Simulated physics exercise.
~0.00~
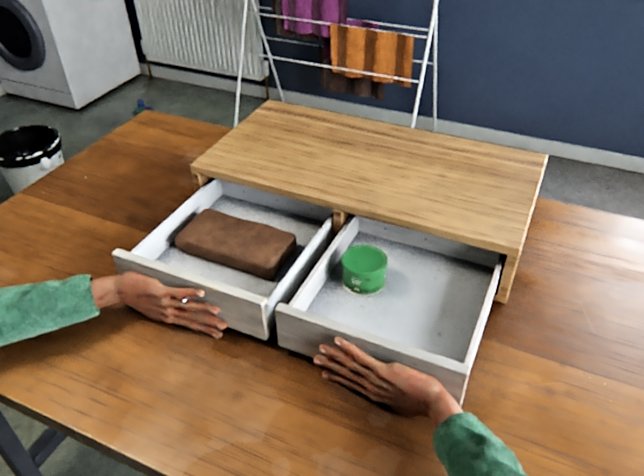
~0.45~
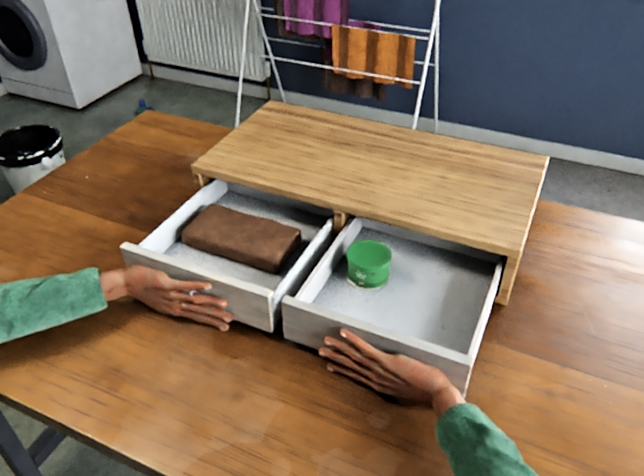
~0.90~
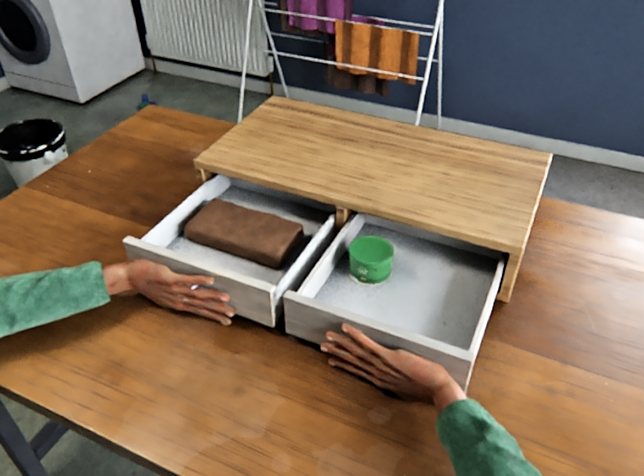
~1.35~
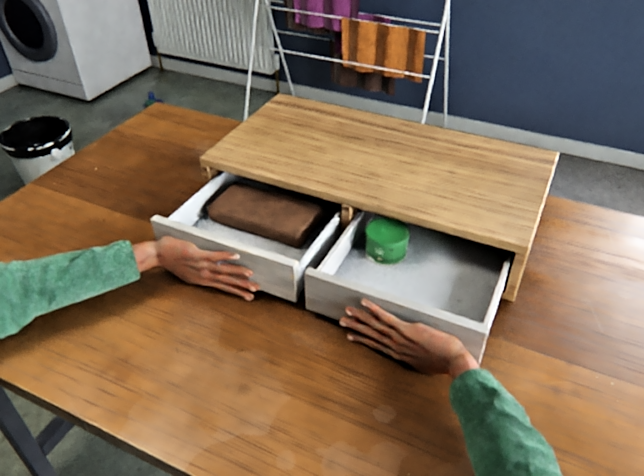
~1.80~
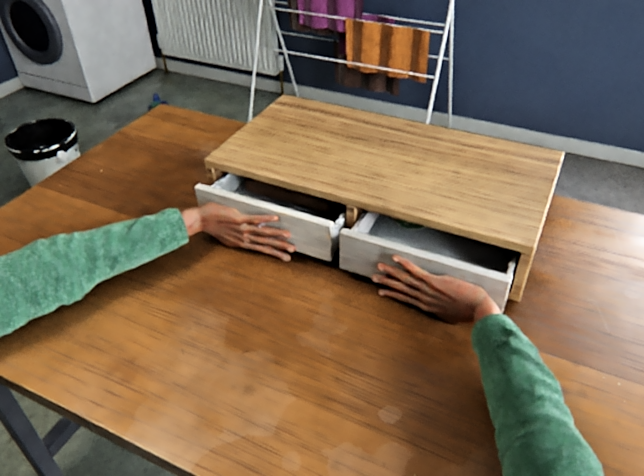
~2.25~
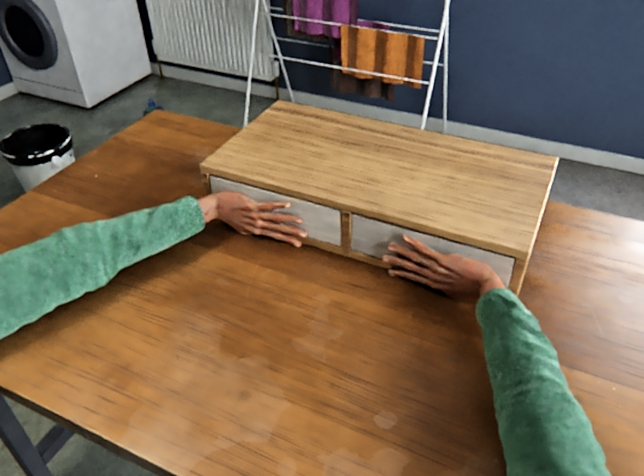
Two hands push both drawers, holding a brown loaf and green tin, fully shut.
